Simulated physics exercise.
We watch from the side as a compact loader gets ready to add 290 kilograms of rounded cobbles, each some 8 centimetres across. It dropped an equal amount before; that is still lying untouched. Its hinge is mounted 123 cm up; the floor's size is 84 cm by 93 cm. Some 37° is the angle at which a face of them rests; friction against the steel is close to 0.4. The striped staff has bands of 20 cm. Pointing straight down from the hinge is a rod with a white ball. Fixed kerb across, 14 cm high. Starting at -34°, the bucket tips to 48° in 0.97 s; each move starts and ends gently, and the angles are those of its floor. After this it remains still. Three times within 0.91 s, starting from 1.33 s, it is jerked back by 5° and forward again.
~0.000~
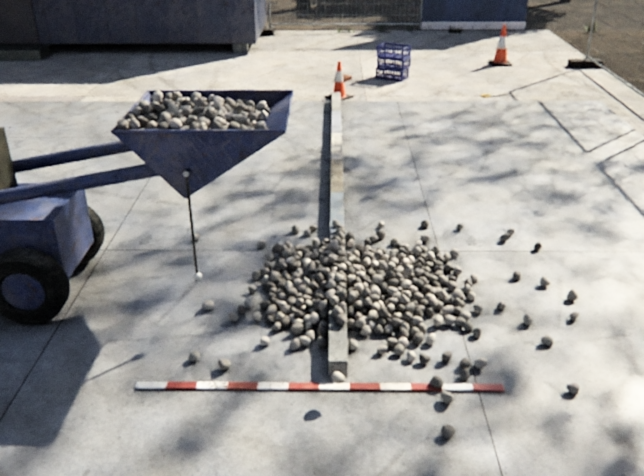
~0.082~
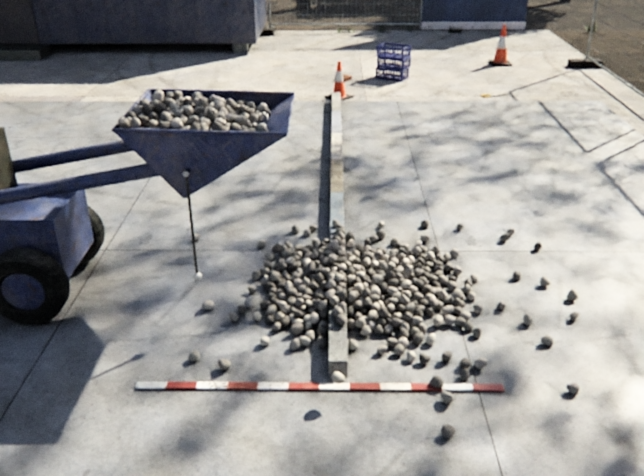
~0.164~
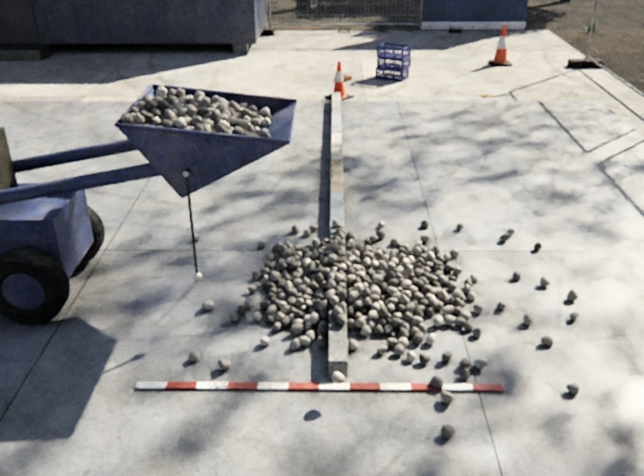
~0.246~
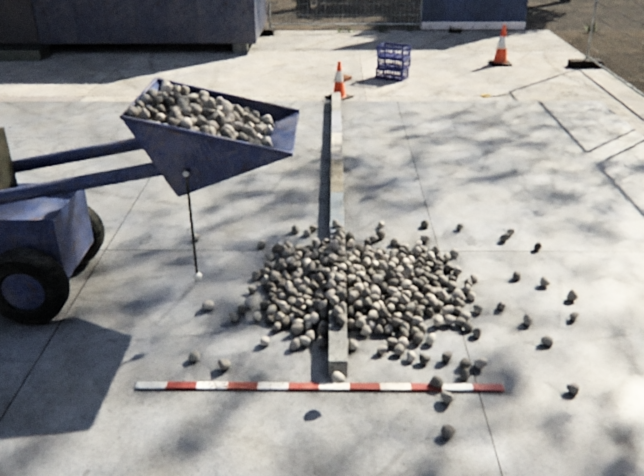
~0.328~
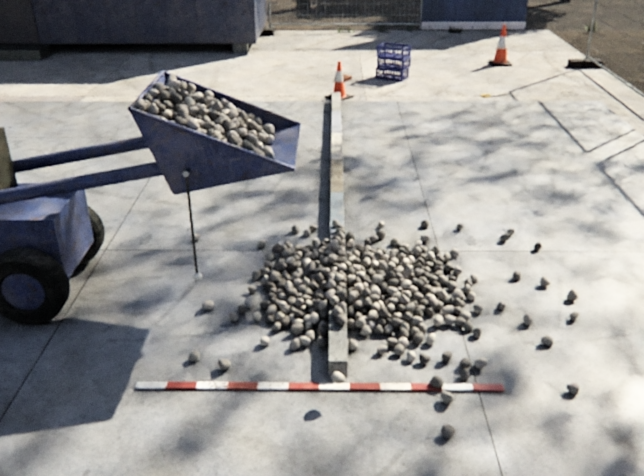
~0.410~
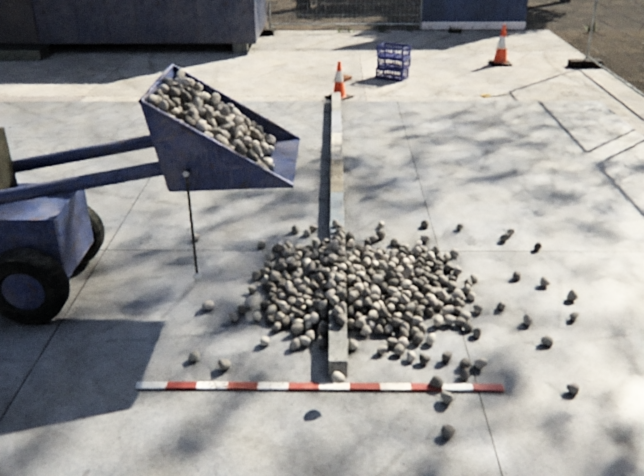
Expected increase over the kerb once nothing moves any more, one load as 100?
About 14 in every hundred.
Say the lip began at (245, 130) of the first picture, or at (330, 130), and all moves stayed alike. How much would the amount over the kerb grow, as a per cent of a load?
Roughly 0 and 55 per cent, in that order.
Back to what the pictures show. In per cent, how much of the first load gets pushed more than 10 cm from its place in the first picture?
Some 5 percent, give or take.
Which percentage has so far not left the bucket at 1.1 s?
It holds some 40 percent.
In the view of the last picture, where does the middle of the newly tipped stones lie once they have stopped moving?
In the last view, about pixel (297, 280).
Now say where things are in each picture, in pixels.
The bucket is at -34°, its lip at (285, 132); the top of the load is at (176, 104). The earlier load is highest near (334, 269), 21 cm above ground level, 42 % on this side of the kerb, 58 % over the kerb, in the first picture.
The bucket is at -32°, its lip at (286, 135); the top of the load is at (177, 103); the stones move at 0.2 m/s on average, in the second picture.
The bucket is at -28°, its lip at (289, 142); the top of the load is at (171, 101); the stones move at 0.3 m/s on average, in the third picture.
Lip at (293, 155), floor tilted -21°, highest stones at (166, 94); the stones move at 0.4 m/s on average, in the fourth picture.
The bucket is at -12°, its lip at (294, 170); the top of the load is at (171, 90); the stones move at 0.5 m/s on average, in the fifth picture.
The bucket is at -2°, its lip at (293, 186); the top of the load is at (177, 86); the stones move at 0.6 m/s on average, in the sixth picture.
After 0.7 s the floor is at 35°; in per cent of one load, 98 in the bucket, 44 on this side of the kerb, 58 over the kerb; the foremost stones are at (556, 285).
After 1.1 s the floor is at 48°; in per cent of one load, 41 in the bucket, 102 on this side of the kerb, 58 over the kerb; the foremost stones are at (556, 285).
After 2.7 s the floor is at 48°; in per cent of one load, 0 in the bucket, 128 on this side of the kerb, 72 over the kerb; the foremost stones are at (556, 285).
After 5.2 s the floor is at 48°; in per cent of one load, 0 in the bucket, 128 on this side of the kerb, 72 over the kerb; the foremost stones are at (556, 285). Net gain over the kerb, 14.
